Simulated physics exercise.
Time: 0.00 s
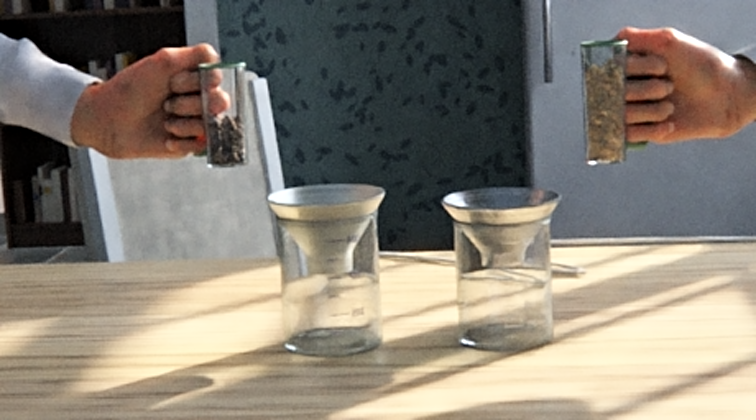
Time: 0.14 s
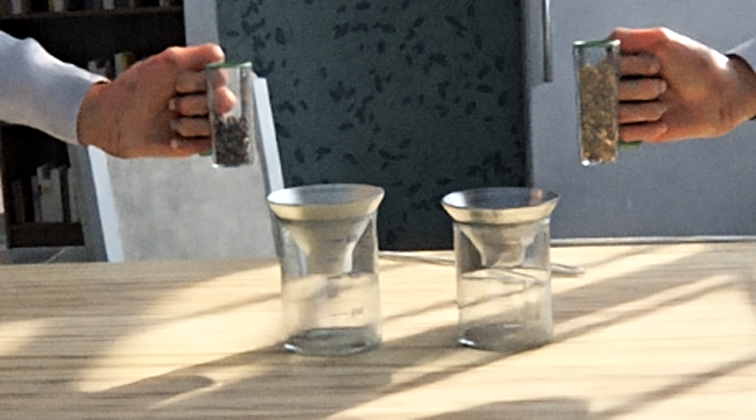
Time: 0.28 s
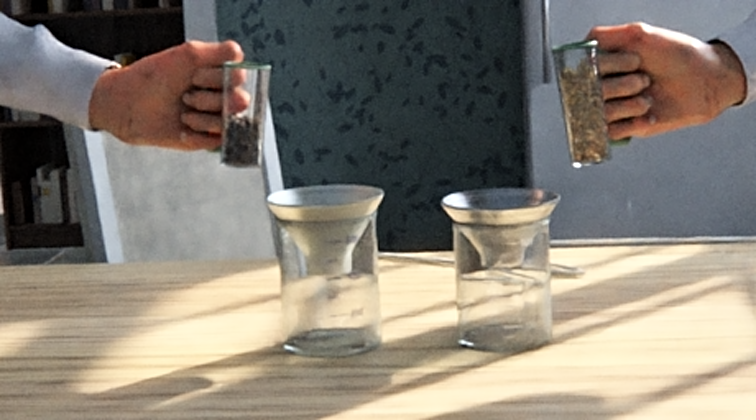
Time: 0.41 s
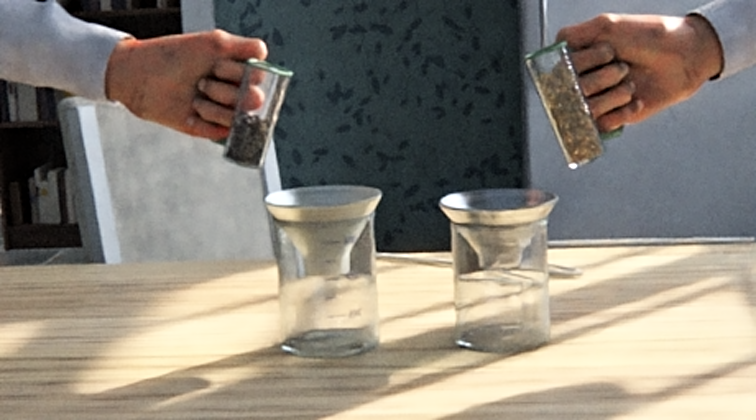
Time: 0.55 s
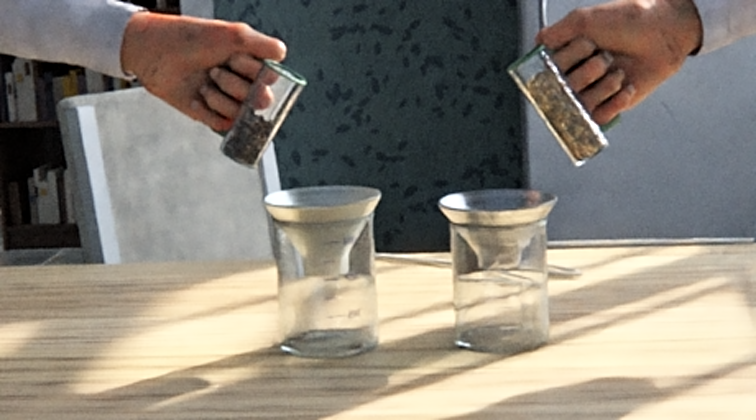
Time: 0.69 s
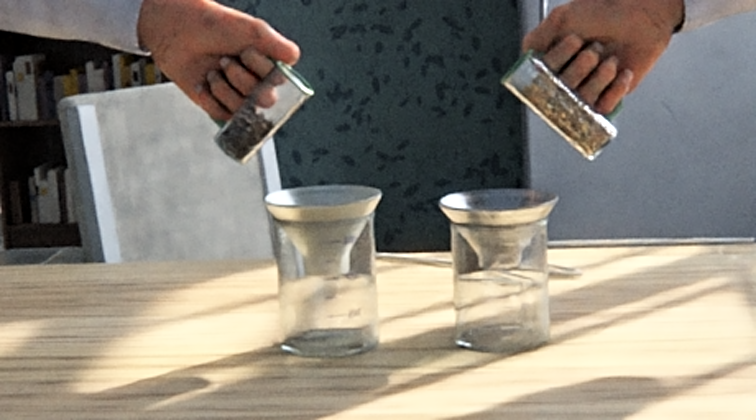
At the start, two hands hold small clear cups of dark and tan pieces upright above two funnels set in glass jars on a sunlit table. The hands move inward, bringing the cups closer together, and progressively tilt them toward each other until both lean steeply over the funnels.
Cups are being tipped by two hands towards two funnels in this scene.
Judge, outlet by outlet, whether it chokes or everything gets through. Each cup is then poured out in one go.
In the end left: Drains completely. Right: Drains completely.
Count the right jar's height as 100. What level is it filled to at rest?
15 in a hundred, roughly.
By 0.89 s, left, every one still in the cup; right, every one still in the cup.
By 1.15 s, left, every one still in the cup; right, almost all still in the cup, just a few in or over the funnel.
By 1.43 s, left, almost all still in the cup, about a tenth in or over the funnel; right, the larger part still in the cup, roughly a quarter in or over the funnel, just a few down in the jar.
When it is over (2.6 s), left, every one down in the jar; right, every one down in the jar.
